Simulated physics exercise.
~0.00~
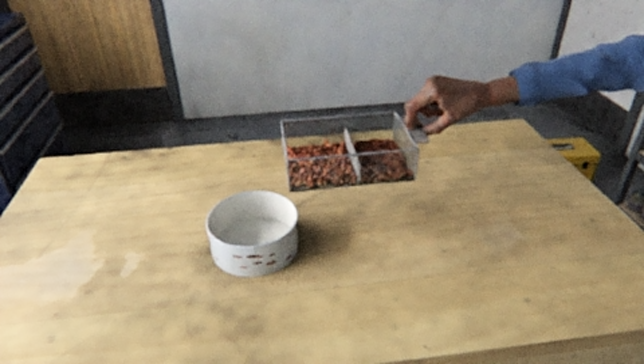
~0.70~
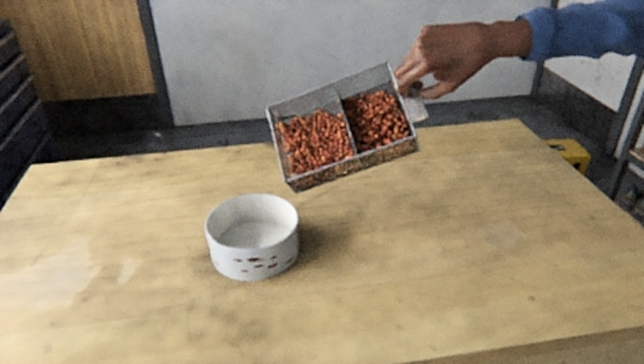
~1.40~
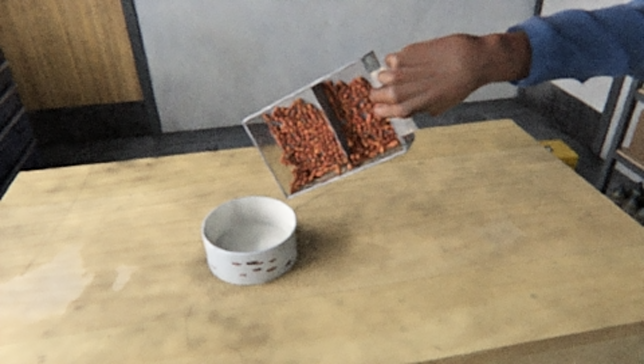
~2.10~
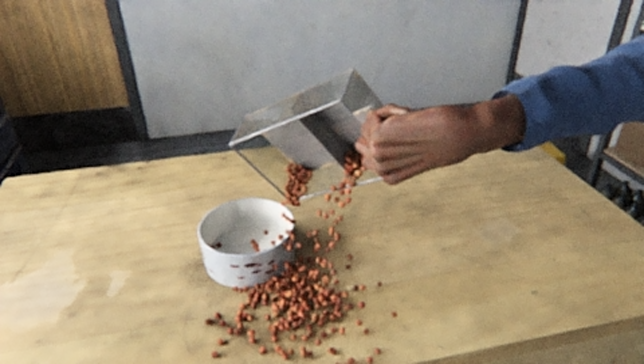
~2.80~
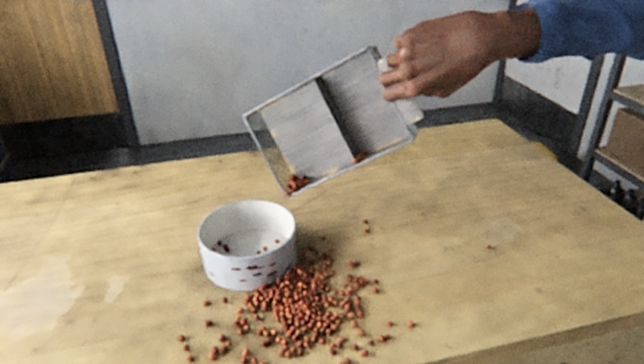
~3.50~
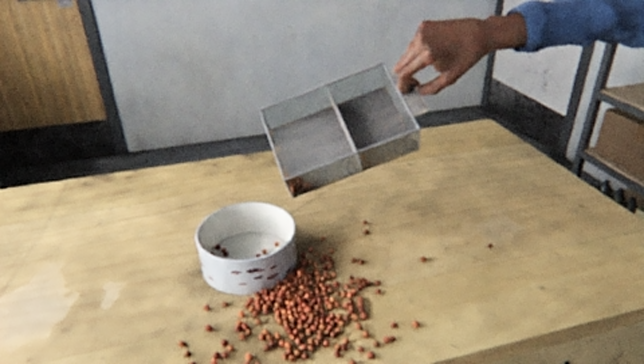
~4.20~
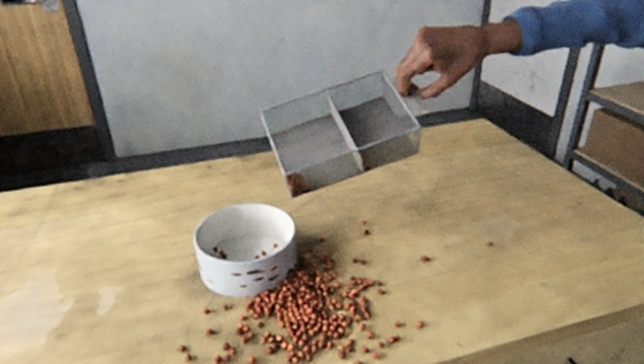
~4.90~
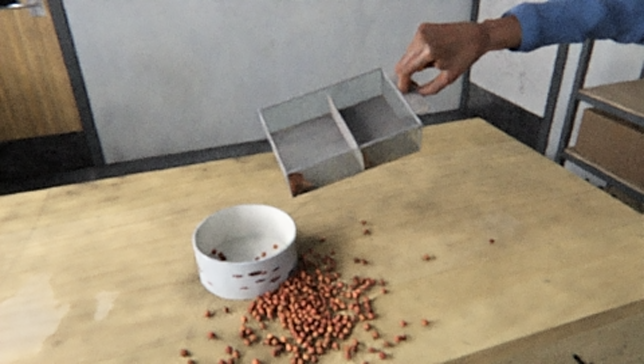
A hand tips reddish pieces from a divided clear box, mostly missing the white bowl.
